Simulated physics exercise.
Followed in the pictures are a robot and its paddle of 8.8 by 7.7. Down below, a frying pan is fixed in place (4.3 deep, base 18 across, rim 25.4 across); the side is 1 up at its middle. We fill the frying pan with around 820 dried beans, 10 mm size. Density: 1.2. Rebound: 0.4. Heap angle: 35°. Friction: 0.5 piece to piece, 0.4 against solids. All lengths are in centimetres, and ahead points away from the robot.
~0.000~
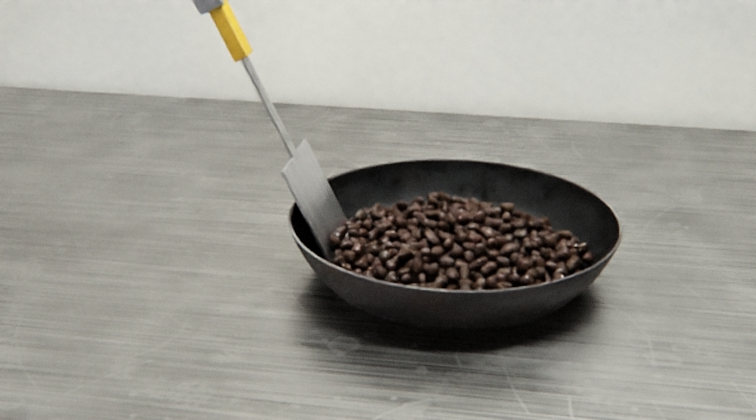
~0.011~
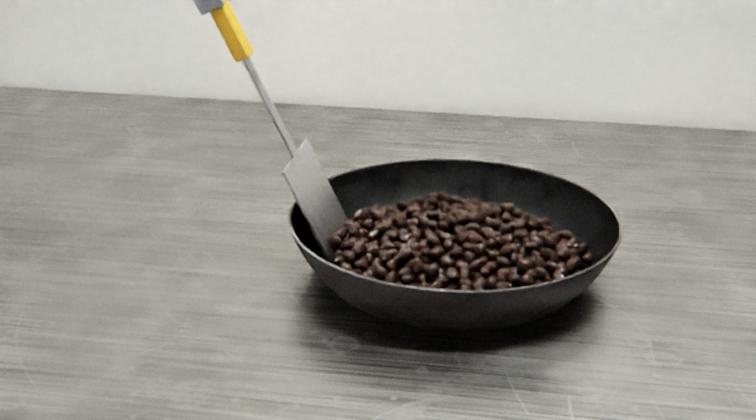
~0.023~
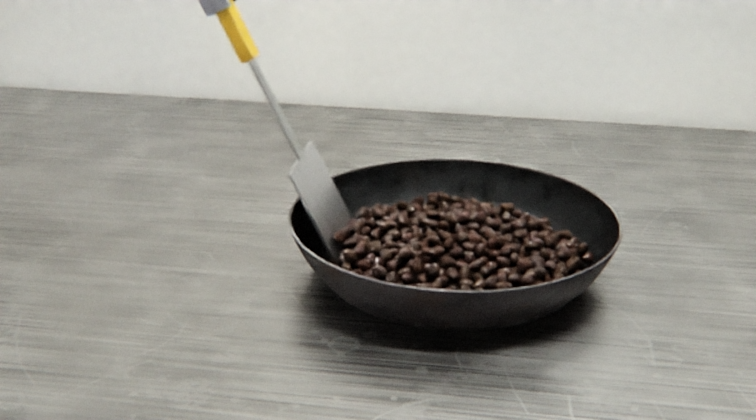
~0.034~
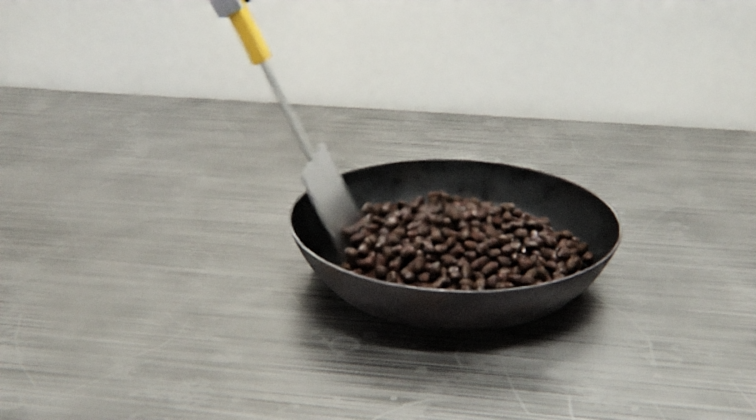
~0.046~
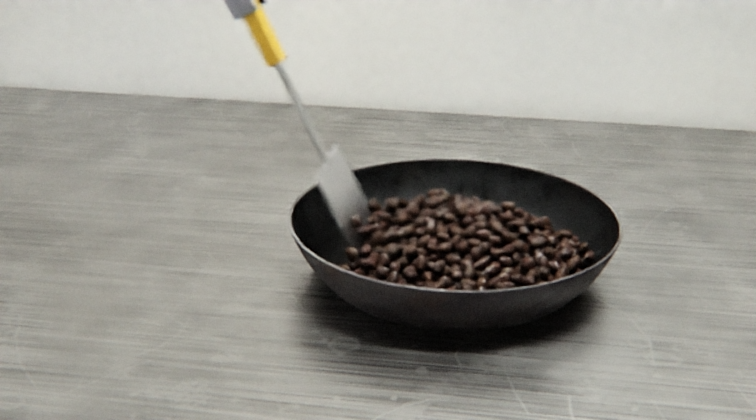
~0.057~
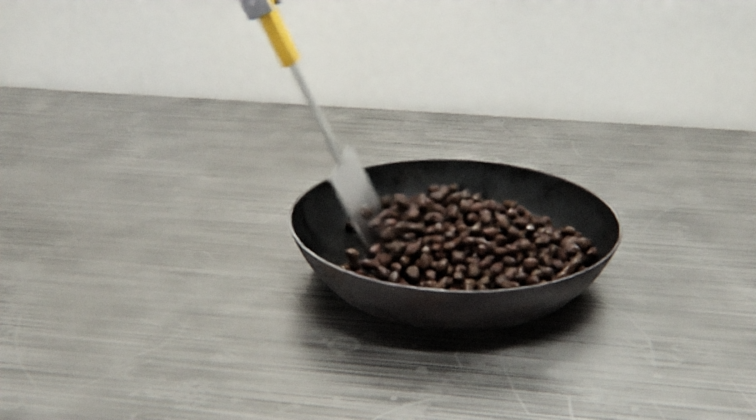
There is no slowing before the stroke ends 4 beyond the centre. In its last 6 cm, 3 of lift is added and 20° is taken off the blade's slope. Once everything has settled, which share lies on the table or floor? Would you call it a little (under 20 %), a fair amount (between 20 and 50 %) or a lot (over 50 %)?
A little, under 20 %.
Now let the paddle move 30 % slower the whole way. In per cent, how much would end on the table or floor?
I'd say close to 0 per cent.
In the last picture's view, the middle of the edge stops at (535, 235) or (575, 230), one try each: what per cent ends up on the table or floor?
I'd say roughly 10 per cent, then roughly 30 per cent.
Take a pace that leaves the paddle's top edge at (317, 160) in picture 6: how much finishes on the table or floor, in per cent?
That share would be some 0 percent.
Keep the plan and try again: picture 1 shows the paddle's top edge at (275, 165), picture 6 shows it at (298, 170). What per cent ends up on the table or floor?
Close to 0 in a hundred.
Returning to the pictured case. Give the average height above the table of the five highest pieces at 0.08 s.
About 6 centimetres.
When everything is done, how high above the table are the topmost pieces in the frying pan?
It reaches about 6.0 cm.
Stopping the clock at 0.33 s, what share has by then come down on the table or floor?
Roughly 5 per cent.
After 0.08 s, sloping 63°, highest piece 6 above the table; 819 in the frying pan.
After 0.11 s, sloping 56°, highest piece 7 above the table; 819 in the frying pan.
After 0.33 s, sloping 44°, highest piece 6 above the table; 789 in the frying pan, 26 on the table or floor, 4 on the blade or in flight.
After 1.38 s, sloping 44°, highest piece 6 above the table; 787 in the frying pan, 32 on the table or floor.
In the end, 787 in the frying pan, 32 on the table or floor. That is 4 % on the table or floor.
